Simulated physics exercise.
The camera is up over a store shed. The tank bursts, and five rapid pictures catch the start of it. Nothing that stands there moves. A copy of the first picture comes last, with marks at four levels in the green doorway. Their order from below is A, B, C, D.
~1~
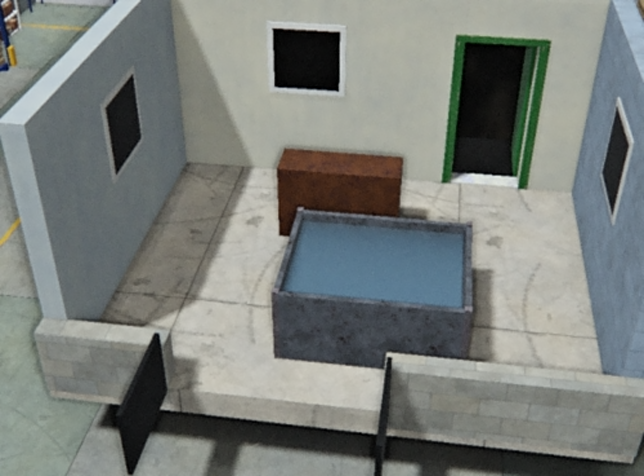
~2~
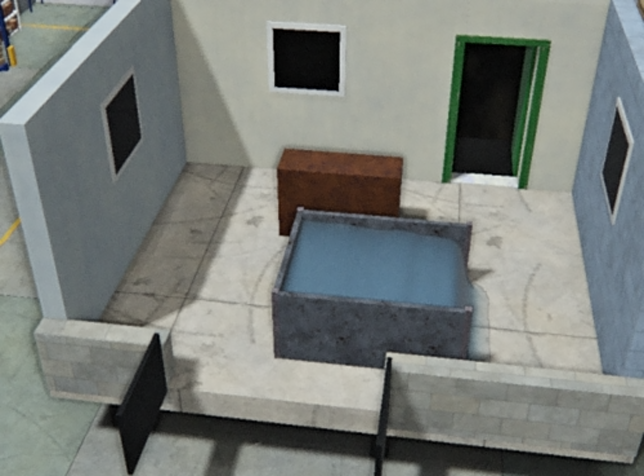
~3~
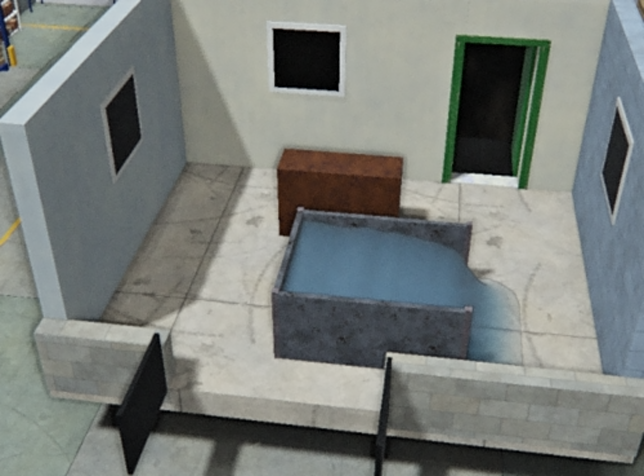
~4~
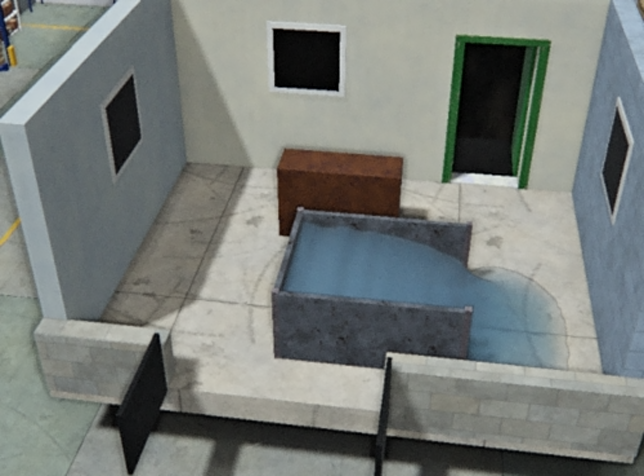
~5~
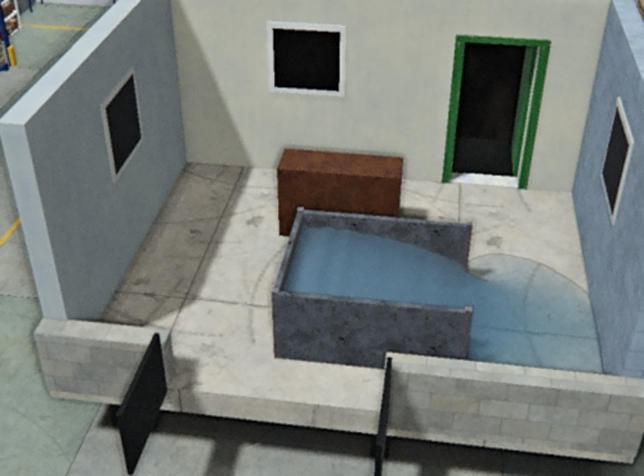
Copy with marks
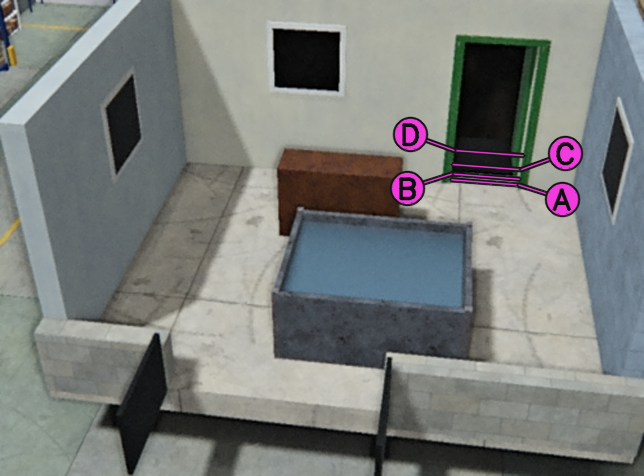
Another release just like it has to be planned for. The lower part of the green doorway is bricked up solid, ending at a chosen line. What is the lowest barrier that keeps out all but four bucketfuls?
Choose C.
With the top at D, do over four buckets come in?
No.
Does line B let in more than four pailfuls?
Yes.
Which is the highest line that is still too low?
B.
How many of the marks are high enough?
Two of the four.
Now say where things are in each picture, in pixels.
In the first picture, water in the tank at rest, its middle at (377, 263); foot of the green doorway at (484, 185); open gate at (277, 337).
In the second picture, front seen at (482, 337), 2 % of the ground wet.
In the third picture, front seen at (509, 300), 5 % of the ground wet.
In the fourth picture, front seen at (513, 275), 11 % of the ground wet.
In the fifth picture, front seen at (580, 299), 17 % of the ground wet.
On the marked copy, A at (484, 182); B at (485, 176); C at (486, 167); D at (488, 153); from the bottom up A, B, C, D.
For line A, dozens of bucketfuls pour in.
For line B, about 11 bucketfuls get in.
For line C, a splash gets over, under a bucket.
For line D, nothing gets over.
